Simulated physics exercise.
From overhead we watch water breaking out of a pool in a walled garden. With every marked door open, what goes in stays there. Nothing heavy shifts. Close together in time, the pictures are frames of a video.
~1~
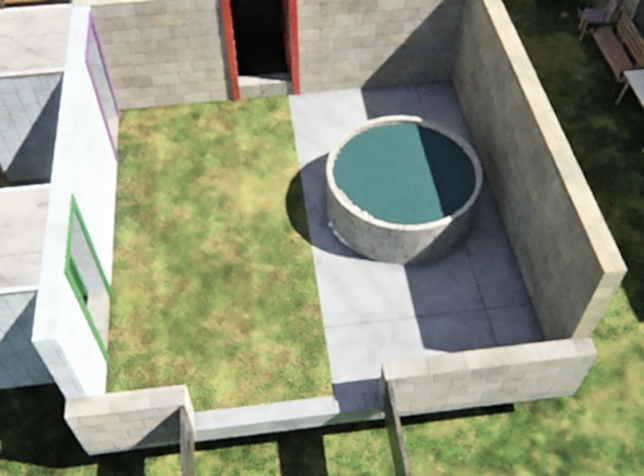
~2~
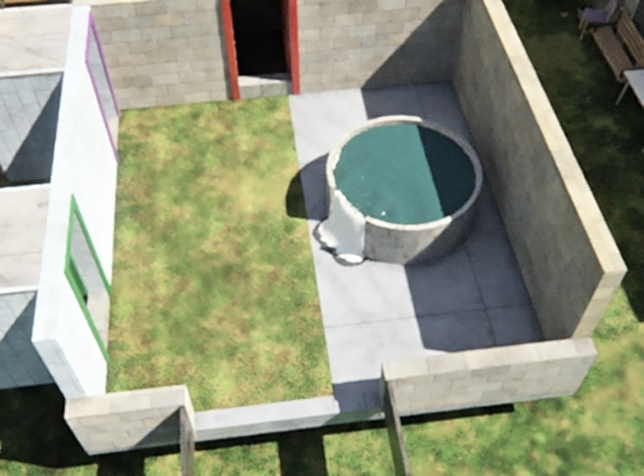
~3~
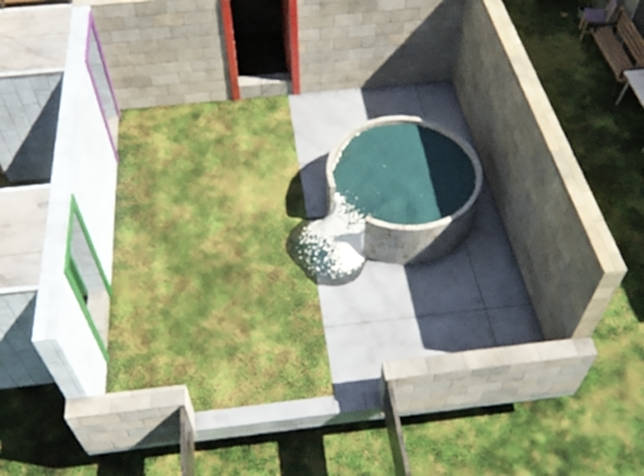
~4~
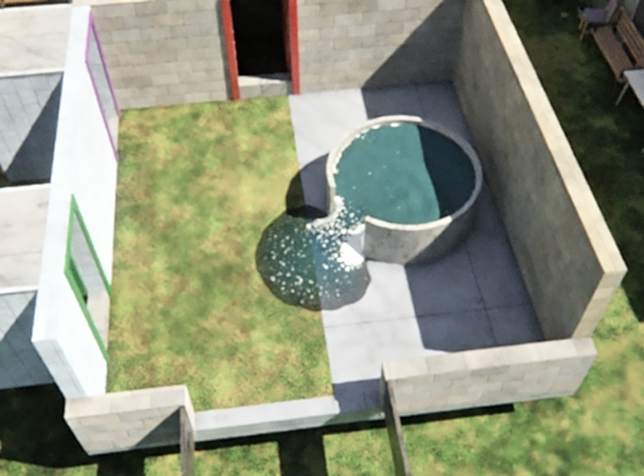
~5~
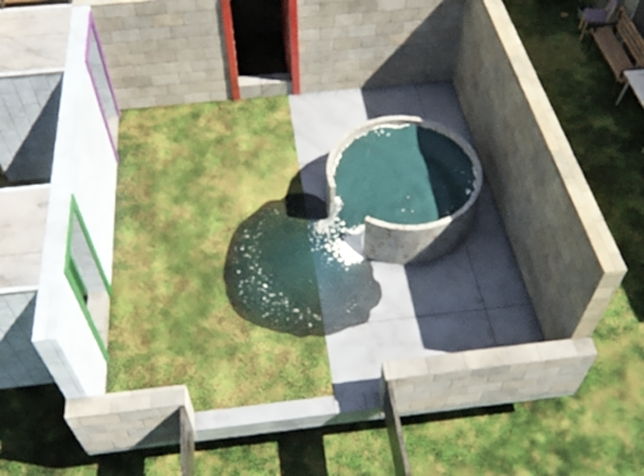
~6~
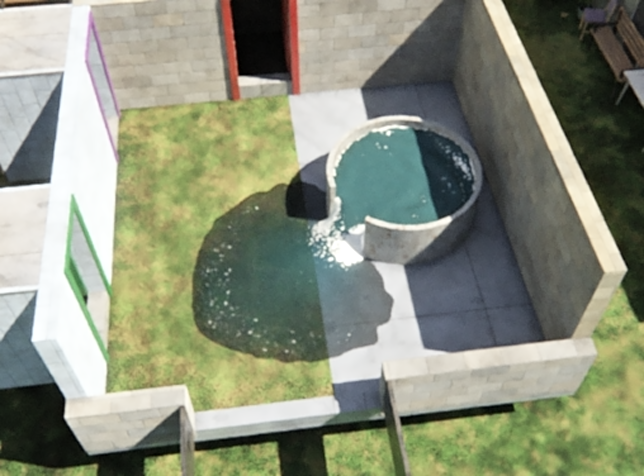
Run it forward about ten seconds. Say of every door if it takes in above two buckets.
At the end, the purple door will keep it to two buckets. The red door will keep it to two buckets. The green door will keep it to two buckets.
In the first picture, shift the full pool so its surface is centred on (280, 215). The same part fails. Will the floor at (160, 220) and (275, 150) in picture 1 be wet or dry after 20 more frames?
Soaked, bone-dry.
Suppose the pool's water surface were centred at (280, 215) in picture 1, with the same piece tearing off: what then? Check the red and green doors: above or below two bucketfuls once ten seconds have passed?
The red door stays within the limit, and the green door exceeds the limit.
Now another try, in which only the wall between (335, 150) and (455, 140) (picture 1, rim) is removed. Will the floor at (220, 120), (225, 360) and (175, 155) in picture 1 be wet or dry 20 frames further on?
First soaked through, second kept bare, third soaked through.
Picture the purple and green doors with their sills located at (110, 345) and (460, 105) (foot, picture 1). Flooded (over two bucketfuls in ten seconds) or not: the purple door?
I'd say the purple door beats the mark.
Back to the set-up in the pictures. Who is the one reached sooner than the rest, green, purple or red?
From the pictures, my answer is the green-painted one.
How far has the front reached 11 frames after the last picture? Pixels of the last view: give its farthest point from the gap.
The front's farthest point is close to (105, 422).
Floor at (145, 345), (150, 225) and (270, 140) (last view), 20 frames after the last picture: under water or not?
First spot inundated, second inundated, third not wet.
A moment on, water covers 30 % of the floor; the purple door not reached, the red door not reached, the green door not reached.
Next, water covers 45 % of the floor; the purple door not reached, the red door not reached, the green door wet at the sill, nothing in.
Then, water covers 50 % of the floor; the purple door not reached, the red door not reached, the green door wet at the sill, nothing in.
Later, water covers 60 % of the floor; the purple door wet at the sill, nothing in, the red door not reached, the green door wet at the sill, nothing in.
In the end, water covers 85 % of the floor; the purple door wet at the sill, nothing in, the red door wet at the sill, nothing in, the green door wet at the sill, nothing in.
